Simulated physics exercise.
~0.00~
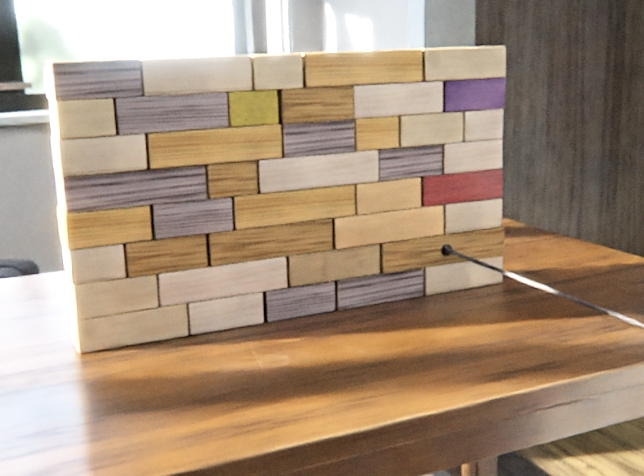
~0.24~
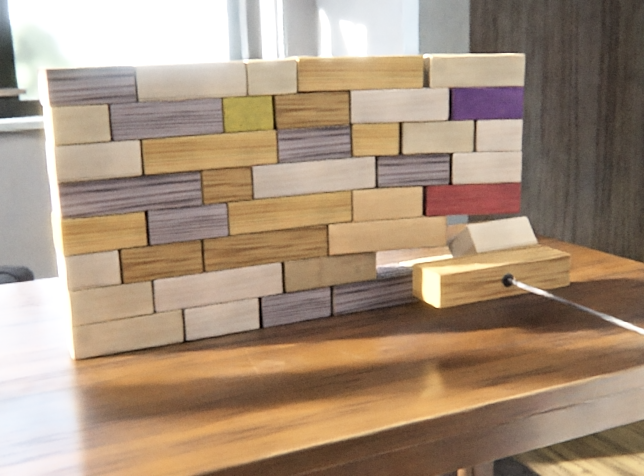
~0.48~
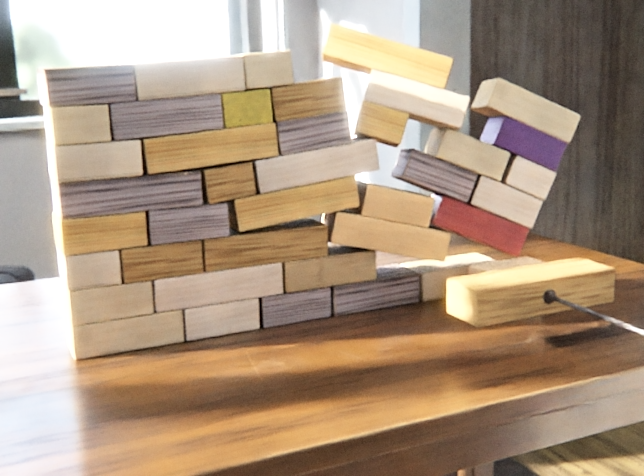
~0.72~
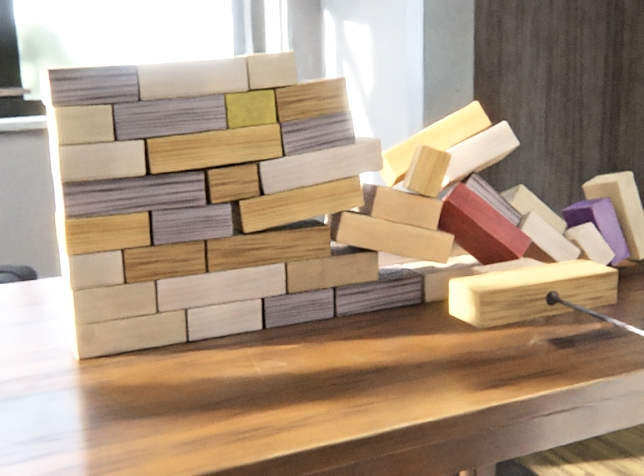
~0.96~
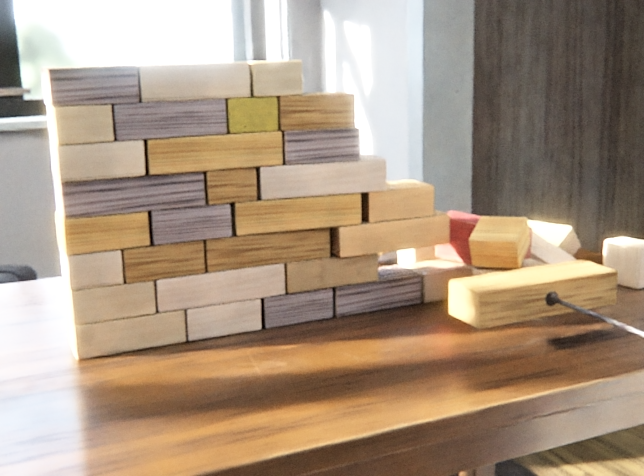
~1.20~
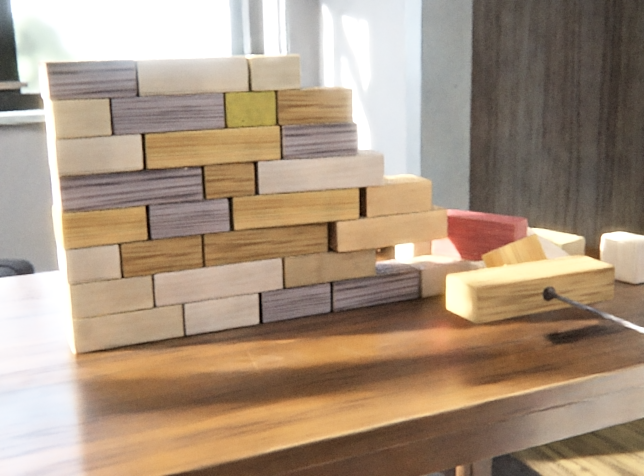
A free-standing wall of pale, golden and greyish wooden blocks stands on a brown table beside a bright window, seen from the front by a slightly swaying camera. A purple block sits near its upper right, a red one lower right, and a yellow one toward the upper middle. A thin rod draws a golden block out of the lower right toward the viewer. The blocks above tilt and tumble to the right, the purple and red ones among them. The left part stays standing with a stepped edge, yellow block in place, while the red block lies behind the pulled piece and the purple one is lost from view.
